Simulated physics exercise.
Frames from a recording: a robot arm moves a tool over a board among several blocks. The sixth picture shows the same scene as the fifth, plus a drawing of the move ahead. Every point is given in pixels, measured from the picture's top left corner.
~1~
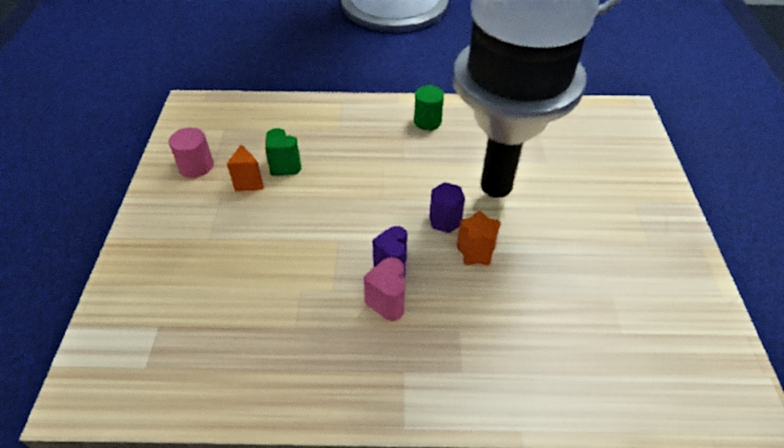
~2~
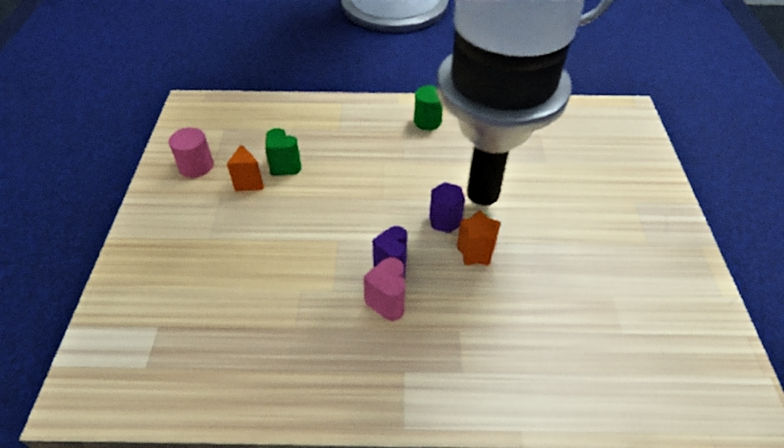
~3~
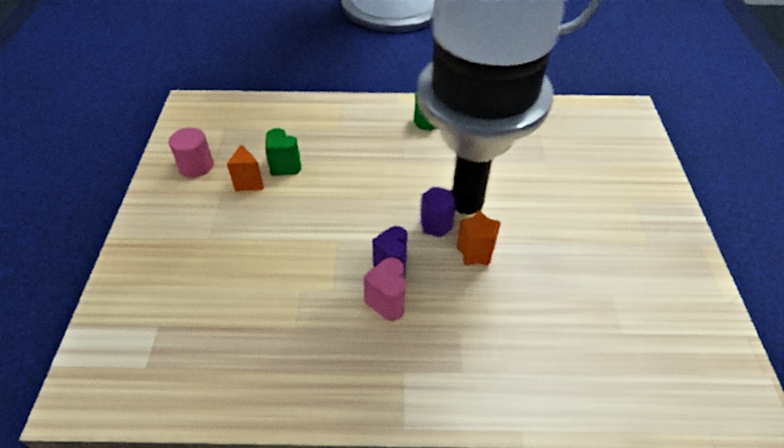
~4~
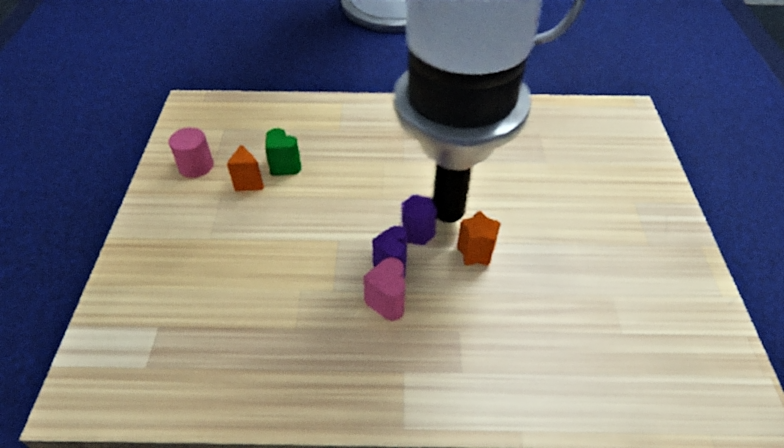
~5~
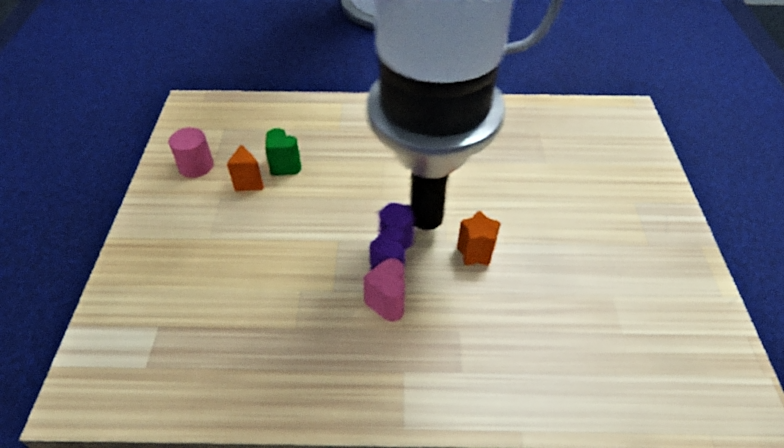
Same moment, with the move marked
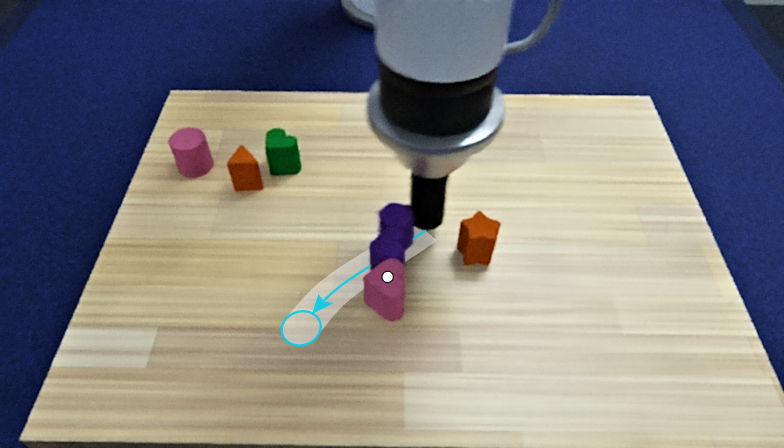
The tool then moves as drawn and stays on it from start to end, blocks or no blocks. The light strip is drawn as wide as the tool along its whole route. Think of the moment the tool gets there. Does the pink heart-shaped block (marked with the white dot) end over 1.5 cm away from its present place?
Going by the path, no.
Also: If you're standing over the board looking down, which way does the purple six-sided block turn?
Clockwise rotation.
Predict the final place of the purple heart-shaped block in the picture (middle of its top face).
Around pixel (340, 299).
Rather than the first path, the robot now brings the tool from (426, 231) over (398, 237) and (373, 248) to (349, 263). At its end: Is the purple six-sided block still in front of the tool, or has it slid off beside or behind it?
Kept ahead.
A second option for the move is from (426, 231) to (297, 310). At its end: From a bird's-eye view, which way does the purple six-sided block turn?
The turn is clockwise.
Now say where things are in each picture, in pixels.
The first frame shows tip of the tool (496, 188), middles of tops, pink heart-shaped block (388, 276), purple heart-shaped block (392, 240), purple six-sided block (448, 193), orange star (481, 225).
The second frame shows tool (483, 196), nothing pushed.
The third frame shows tool (467, 204), purple six-sided block (439, 197).
The fourth frame shows tool (448, 212), purple six-sided block (419, 206).
The fifth frame shows tool (426, 219), pink heart-shaped block (388, 277), purple heart-shaped block (390, 242), purple six-sided block (396, 213), orange star (481, 225).
The line goes from (426, 231) through (384, 257) and (339, 287) to (301, 328); the dot is on the pink heart-shaped block.
On the path given first. One third of the way, tool (383, 246); pink heart-shaped block (387, 280); purple heart-shaped block (370, 255), turned 70° anticlockwise; purple six-sided block (349, 223), turned 45° clockwise.
Two thirds of the way, tool (337, 276); pink heart-shaped block (384, 288), turned 20° anticlockwise; purple heart-shaped block (344, 290), turned 115° anticlockwise; purple six-sided block (329, 228), turned 110° clockwise.
At the end, tool (299, 317); pink heart-shaped block (384, 288), turned 20° anticlockwise; purple heart-shaped block (340, 299), turned 155° anticlockwise; purple six-sided block (329, 228), turned 110° clockwise; orange star unmoved.
